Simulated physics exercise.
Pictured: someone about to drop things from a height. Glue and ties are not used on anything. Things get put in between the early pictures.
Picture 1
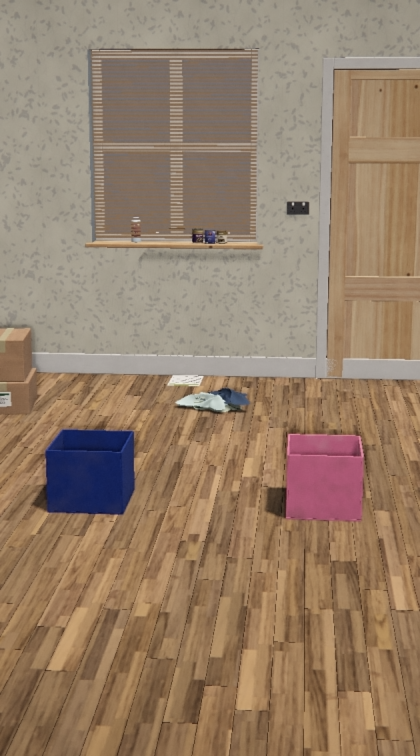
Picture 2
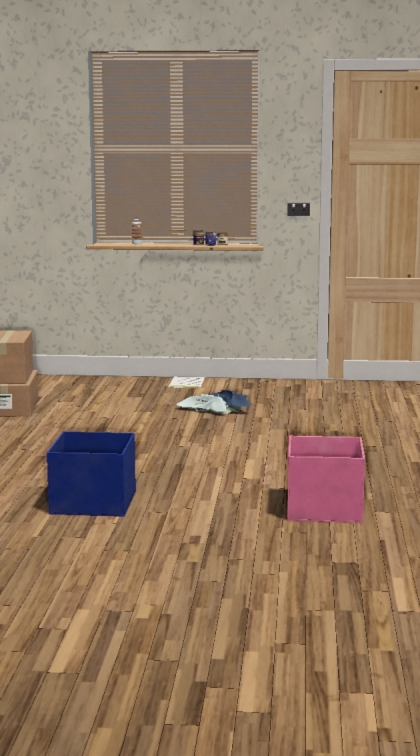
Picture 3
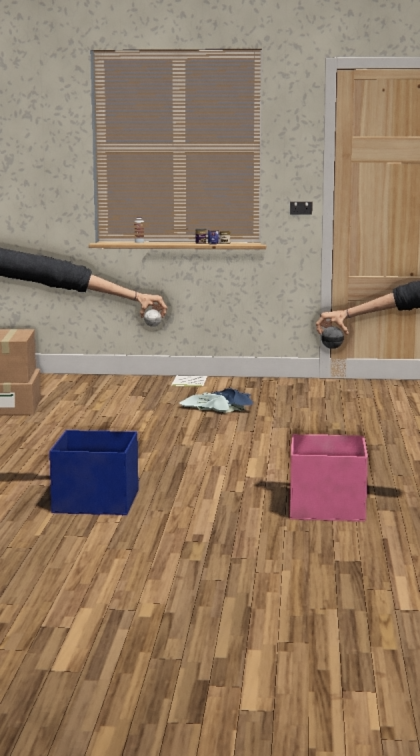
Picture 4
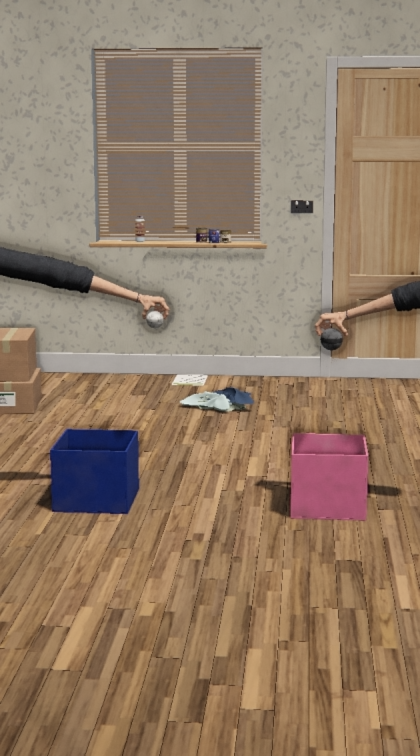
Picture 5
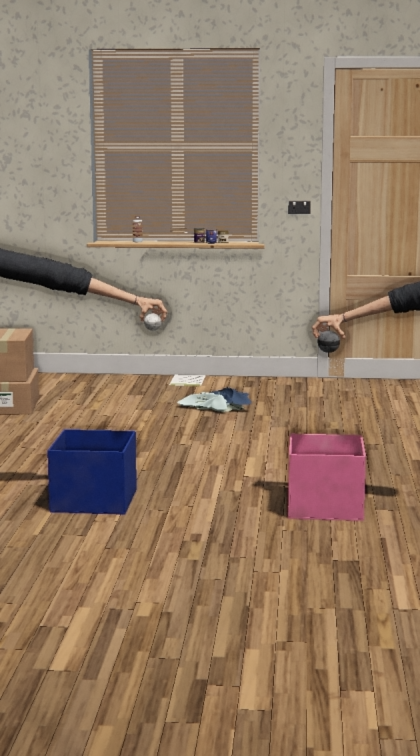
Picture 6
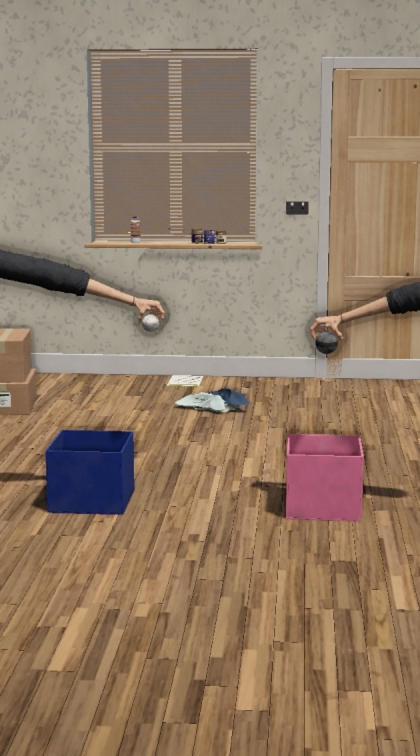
At the start, a blue basket on the left and a pink basket on the right sit alone on a wooden floor. Then two hands appear above them, the left holding a white ball and the right a dark grey ball, and both stay nearly still, gripping the balls.
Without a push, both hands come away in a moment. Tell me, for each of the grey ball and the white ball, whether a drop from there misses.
Per thing - grey ball: No miss; white ball: A miss.
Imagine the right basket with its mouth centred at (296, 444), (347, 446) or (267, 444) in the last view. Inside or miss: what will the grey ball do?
Try by try, it is caught; drops into the container; falls beside it.
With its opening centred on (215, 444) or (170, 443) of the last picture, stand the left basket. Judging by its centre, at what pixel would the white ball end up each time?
It winds up near (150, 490) and then near (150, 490).
Then, 0.20 s after the last picture, grey ball falling near (326, 371); white ball falling near (151, 351).
Then, 0.34 s after the last picture, grey ball falling near (324, 440); white ball falling near (152, 420).
At rest, the grey ball lands inside, near (323, 495); the white ball misses, near (153, 495).
